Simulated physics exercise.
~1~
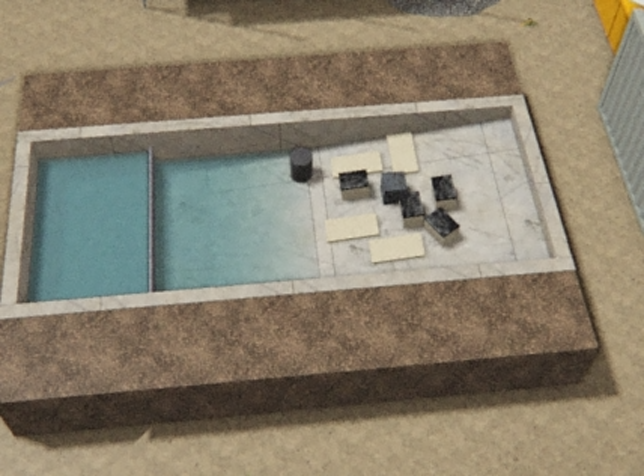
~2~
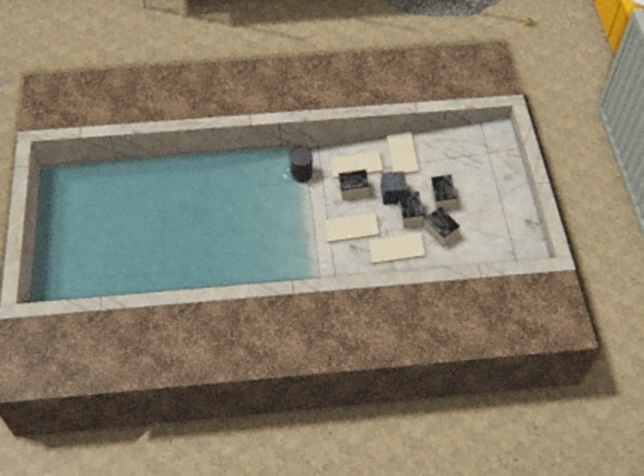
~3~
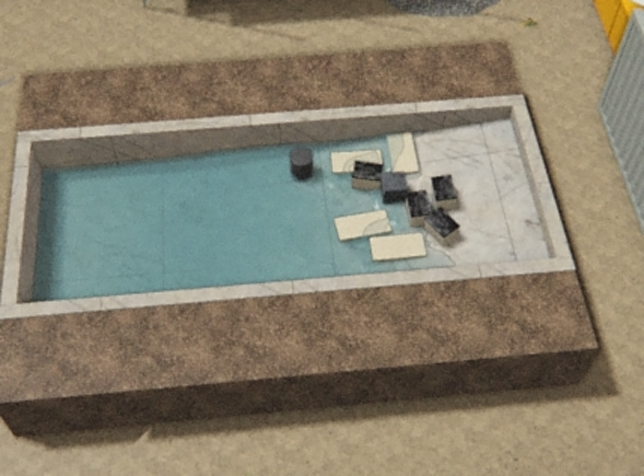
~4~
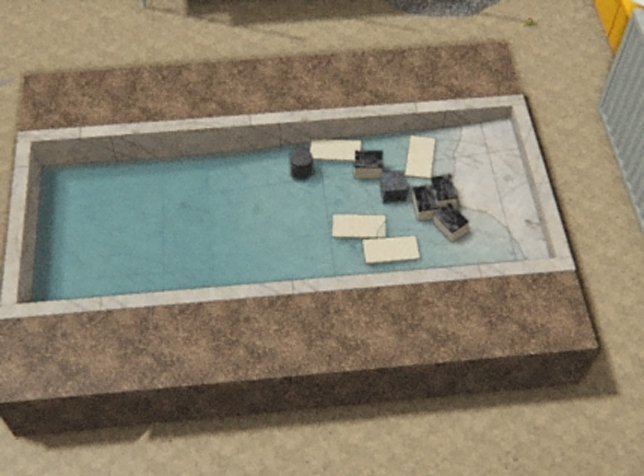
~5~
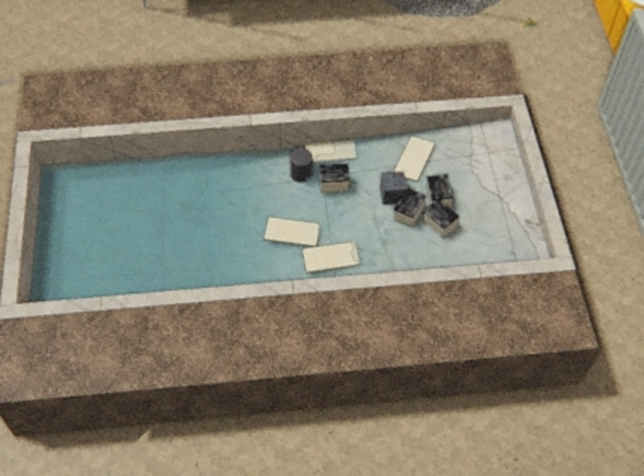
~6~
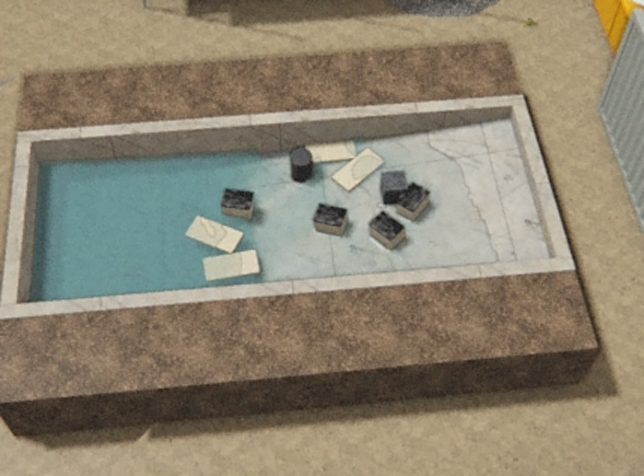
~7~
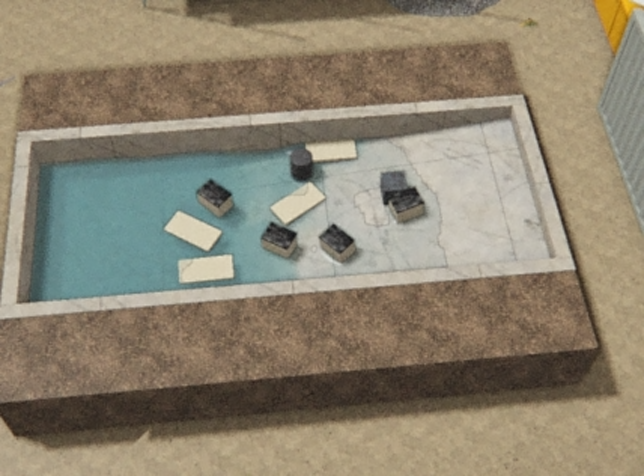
Teal water spreading right across a pale sloping basin floor, nudging cream slabs and dark boxes before carrying them left, leaving them scattered.
